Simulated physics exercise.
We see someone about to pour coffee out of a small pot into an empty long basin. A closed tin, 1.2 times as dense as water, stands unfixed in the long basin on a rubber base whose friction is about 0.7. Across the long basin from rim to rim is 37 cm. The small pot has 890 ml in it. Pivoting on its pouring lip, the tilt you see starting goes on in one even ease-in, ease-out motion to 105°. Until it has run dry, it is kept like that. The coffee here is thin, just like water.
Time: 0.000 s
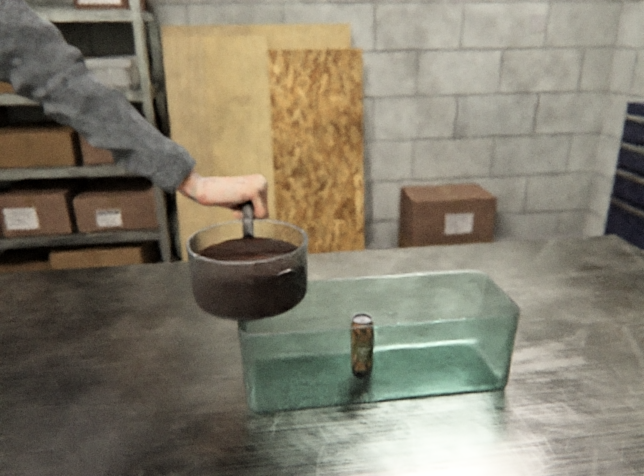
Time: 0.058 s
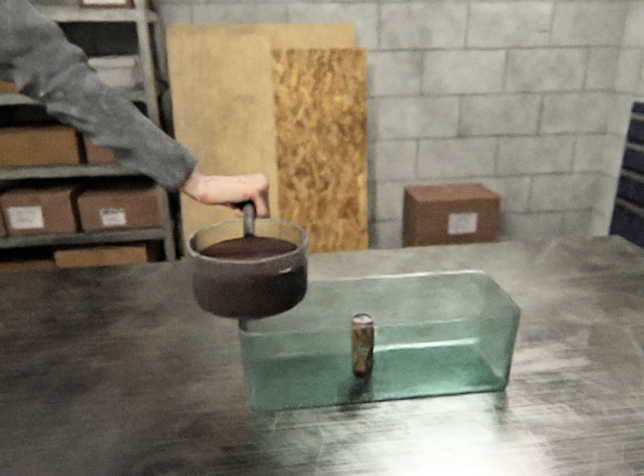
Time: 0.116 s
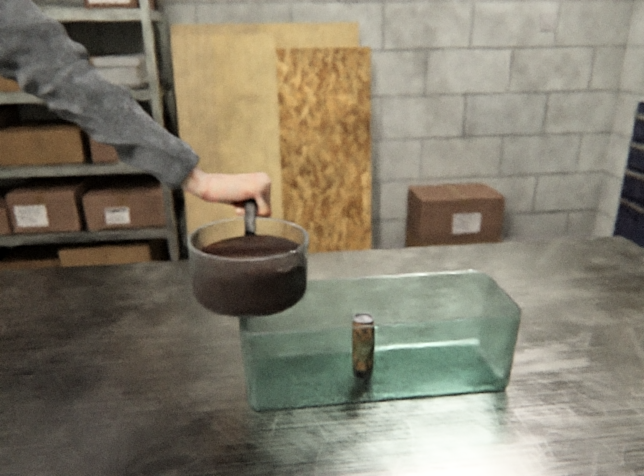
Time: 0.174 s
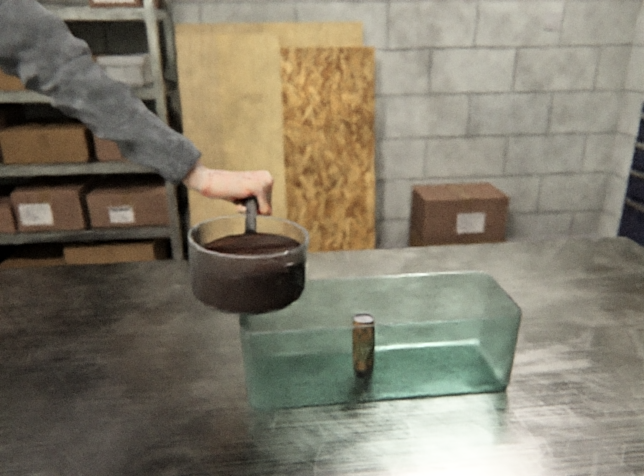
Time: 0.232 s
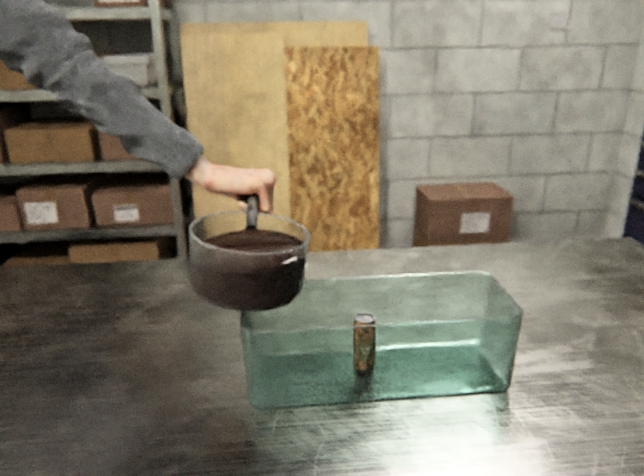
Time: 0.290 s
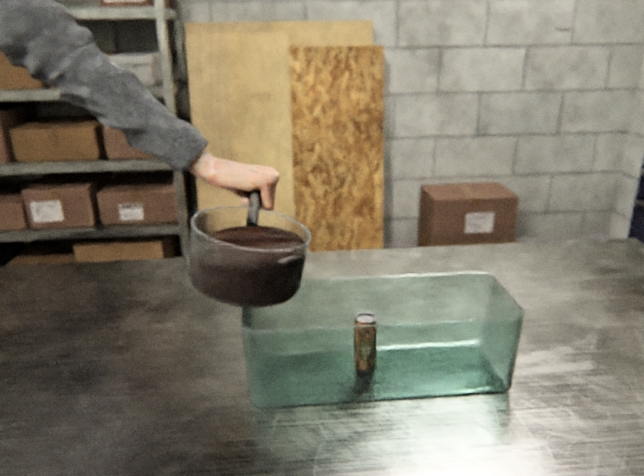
The clip opens on a hand holding a small glass pot of dark coffee above the left end of a long, clear basin with a tin in it, on a metal table. The pot starts out level, then gradually tilts slightly to the right, while the tin stays put.
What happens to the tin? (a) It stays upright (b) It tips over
It stays upright (a).
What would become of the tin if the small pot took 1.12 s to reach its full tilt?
Then the tin does not tip.
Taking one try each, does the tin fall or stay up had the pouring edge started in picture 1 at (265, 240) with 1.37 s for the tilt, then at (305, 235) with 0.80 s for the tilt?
The tin overturns the first time and stays vertical the second time.
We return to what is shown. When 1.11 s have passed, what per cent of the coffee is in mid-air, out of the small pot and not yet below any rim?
About 14 percent.
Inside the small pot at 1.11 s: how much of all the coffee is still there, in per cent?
About 14 per cent.
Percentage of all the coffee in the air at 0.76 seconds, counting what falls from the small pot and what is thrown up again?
Around 24 in a hundred.
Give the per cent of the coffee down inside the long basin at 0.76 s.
Roughly 6 percent of it.
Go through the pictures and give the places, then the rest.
It leans 0°; its right rim is at (306, 237); the coffee meets the walls at (192, 259) and (304, 252); the long basin's rim runs from (240, 310) to (502, 291); the tin's top is at (362, 321), in the first frame.
It leans 0°; its right rim is at (307, 237); the coffee meets the walls at (193, 258) and (305, 252), in the second frame.
It leans 2°; its right rim is at (307, 237); the coffee meets the walls at (194, 257) and (305, 250), in the third frame.
It leans 4°; its right rim is at (308, 237); the coffee meets the walls at (193, 254) and (305, 247), in the fourth frame.
It leans 7°; its right rim is at (309, 237); the coffee meets the walls at (193, 250) and (305, 245), in the fifth frame.
It leans 11°; its right rim is at (310, 237); the coffee meets the walls at (193, 245) and (306, 242), in the sixth frame.
After 0.76 s the tilt is 62° and 69 per cent is still to pour; the tin stands where it began.
After 1.11 s the tilt is 96° and 14 per cent is still to pour; the tin stands where it began.
After 1.48 s the tilt is 105° and 0 per cent is still to pour; the tin stands where it began.
After 1.87 s the tilt is 105° and 0 per cent is still to pour; the tin stands where it began.
In the end the tin stands where it began.
